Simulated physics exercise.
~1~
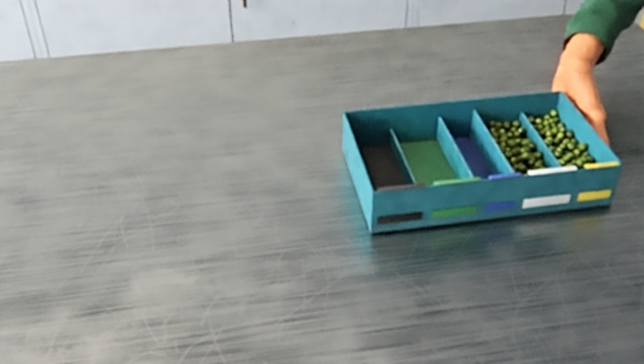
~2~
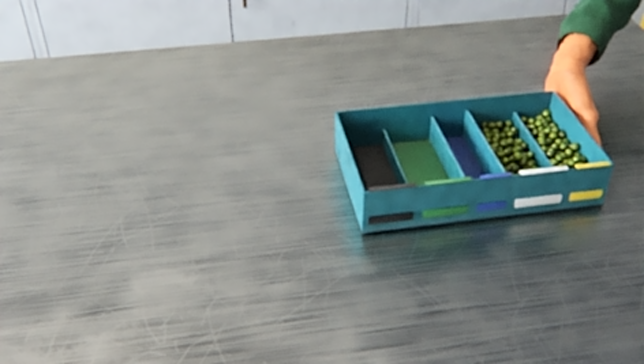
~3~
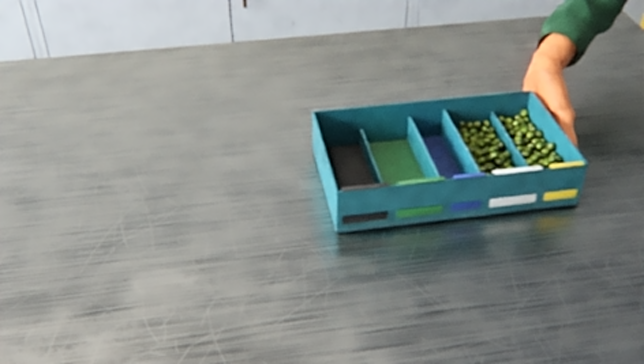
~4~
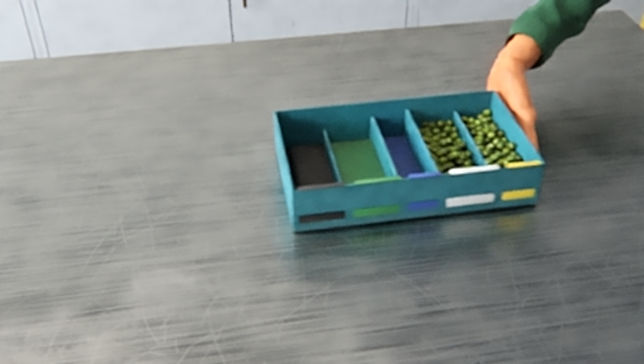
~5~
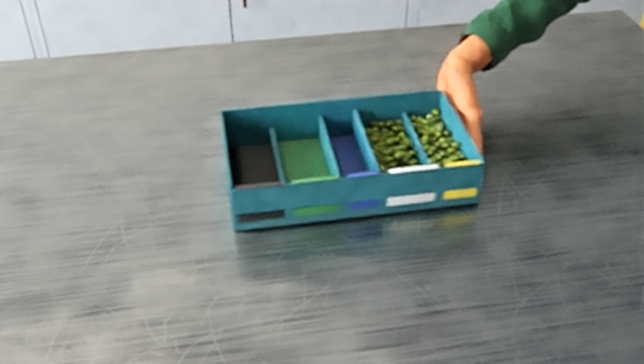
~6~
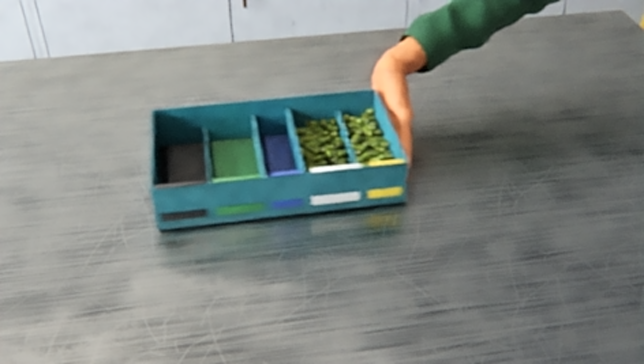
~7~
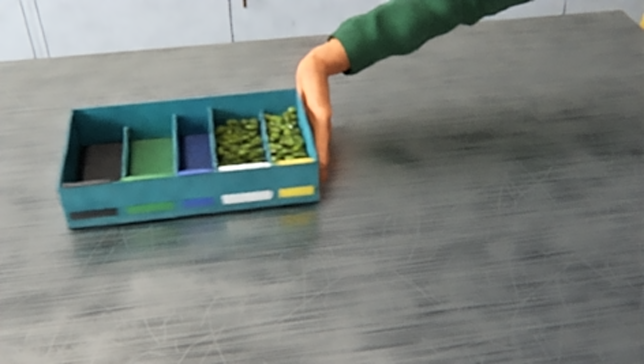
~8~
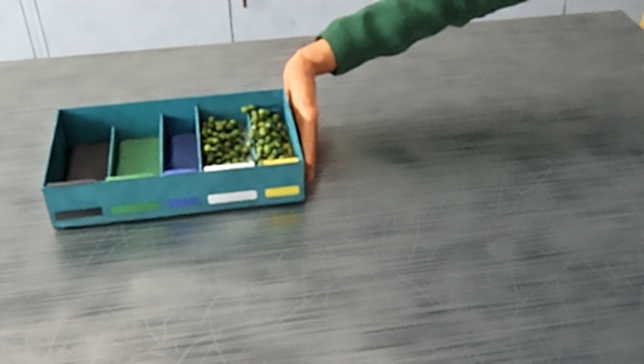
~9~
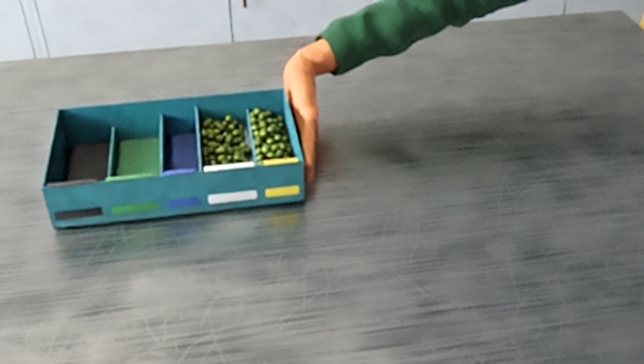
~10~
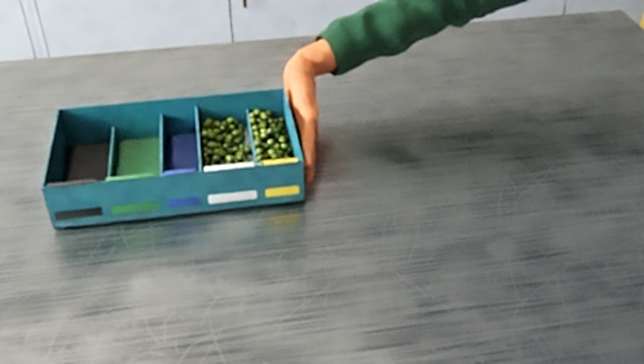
A scratched grey tabletop, with pale cabinet doors behind it, is seen from slightly above by a still camera. On the right sits a teal tray with five compartments, floored in black, green and blue from the left, while small green olives fill the two at the right end, above white and yellow labels. A hand in a green sleeve holds the tray's right end and pushes it left, slowly at first, then faster. Near the left side the tray slows and stops. It ends at rest, the hand still against it, the olives still in the two right compartments.
